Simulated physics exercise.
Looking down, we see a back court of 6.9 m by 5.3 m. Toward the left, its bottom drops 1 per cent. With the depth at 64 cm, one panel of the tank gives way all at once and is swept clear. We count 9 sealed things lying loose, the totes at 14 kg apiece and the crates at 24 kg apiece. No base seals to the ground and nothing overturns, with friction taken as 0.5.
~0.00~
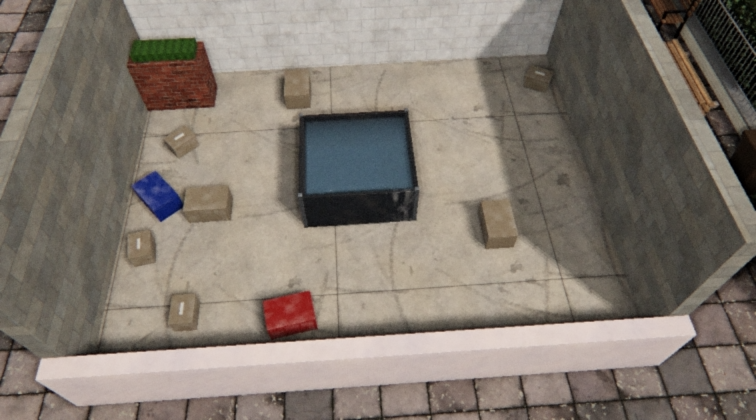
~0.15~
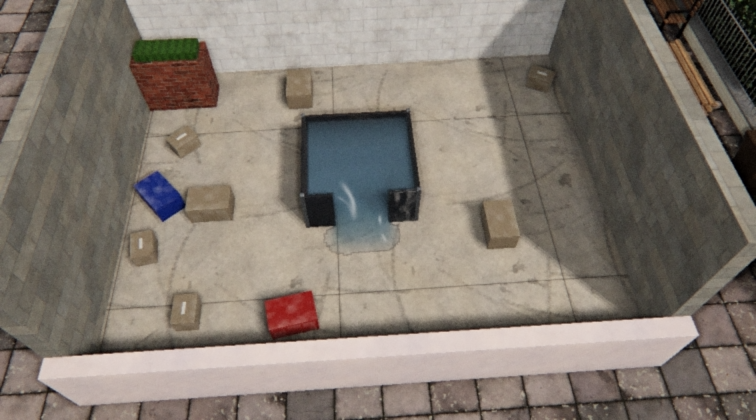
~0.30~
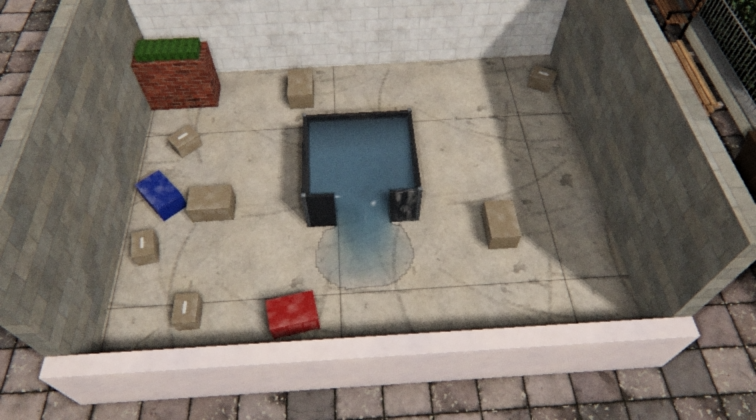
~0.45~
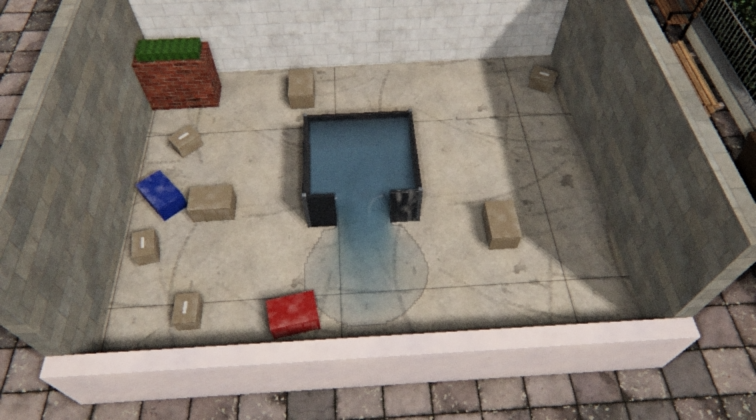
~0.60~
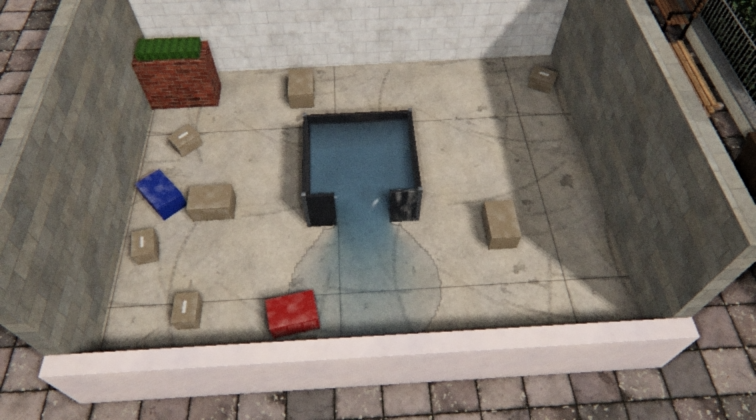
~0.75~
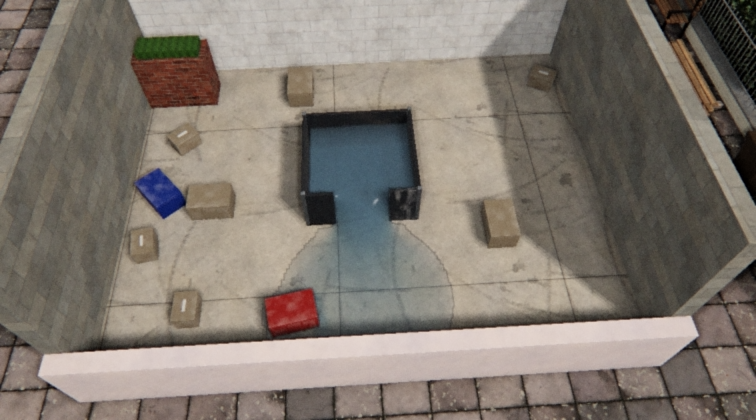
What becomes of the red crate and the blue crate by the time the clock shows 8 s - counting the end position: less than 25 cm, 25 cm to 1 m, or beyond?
Observation: Red crate moves a great deal, blue crate moves only moderately.
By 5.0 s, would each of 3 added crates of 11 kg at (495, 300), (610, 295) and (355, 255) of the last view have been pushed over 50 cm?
Note, same order as listed: Beyond the limit, beyond the limit, beyond the limit.
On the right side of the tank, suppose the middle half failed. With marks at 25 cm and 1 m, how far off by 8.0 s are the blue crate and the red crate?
Well, the blue crate basically stays there and the red crate basically stays there.
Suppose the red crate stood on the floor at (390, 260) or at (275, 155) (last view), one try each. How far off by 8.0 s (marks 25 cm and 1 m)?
I'd expect that it gets borne away first and remains where it was second.
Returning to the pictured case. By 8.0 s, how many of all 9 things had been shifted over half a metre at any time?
4.
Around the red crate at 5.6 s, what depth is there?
Roughly 10 cm at that moment.
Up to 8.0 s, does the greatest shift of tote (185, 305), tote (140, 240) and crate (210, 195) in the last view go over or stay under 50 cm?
Taking them in order: Exceeded, exceeded and fell shy.
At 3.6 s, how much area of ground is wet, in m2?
Close to 17 m2, I'd say.
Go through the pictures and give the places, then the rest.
The first picture shows the red crate at (289, 310) rests on the ground; the blue crate at (155, 190) rests on the ground; 2.0 m2 under water; 0 of 9 have shifted.
The second picture shows the red crate at (291, 310), on the bottom; the blue crate at (157, 190), on the bottom; 2.5 m2 under water; 0 of 9 have shifted.
The third picture shows the red crate at (292, 310), on the bottom; the blue crate at (158, 189) rests on the ground; water covers 3.2 m2; 0 of 9 have shifted.
The fourth picture shows the red crate at (292, 310), on the bottom; the blue crate at (159, 189), on the bottom; water covers 4.0 m2; 0 of 9 have shifted.
The fifth picture shows the red crate at (292, 309) rests on the ground; the blue crate at (158, 188), on the bottom; 4.9 m2 under water; 0 of 9 have shifted.
The sixth picture shows the red crate at (291, 308) rests on the ground; the blue crate at (158, 187), on the bottom; 5.5 m2 under water; 0 of 9 have shifted.
After 1.6 s the red crate is near (250, 332), 0.6 m from its start, aground; the blue crate is near (158, 187), 0.0 m from its start, aground; 0 afloat.
After 3.6 s the red crate is near (122, 296), 2.1 m from its start, afloat; the blue crate is near (158, 187), 0.0 m from its start, aground; 1 afloat.
After 5.6 s the red crate is near (179, 213), 2.2 m from its start, afloat; the blue crate is near (171, 161), 0.5 m from its start, aground; 2 afloat.
After 8.0 s the red crate is near (203, 214), 1.9 m from its start, aground; the blue crate is near (176, 155), 0.6 m from its start, aground; 0 afloat.
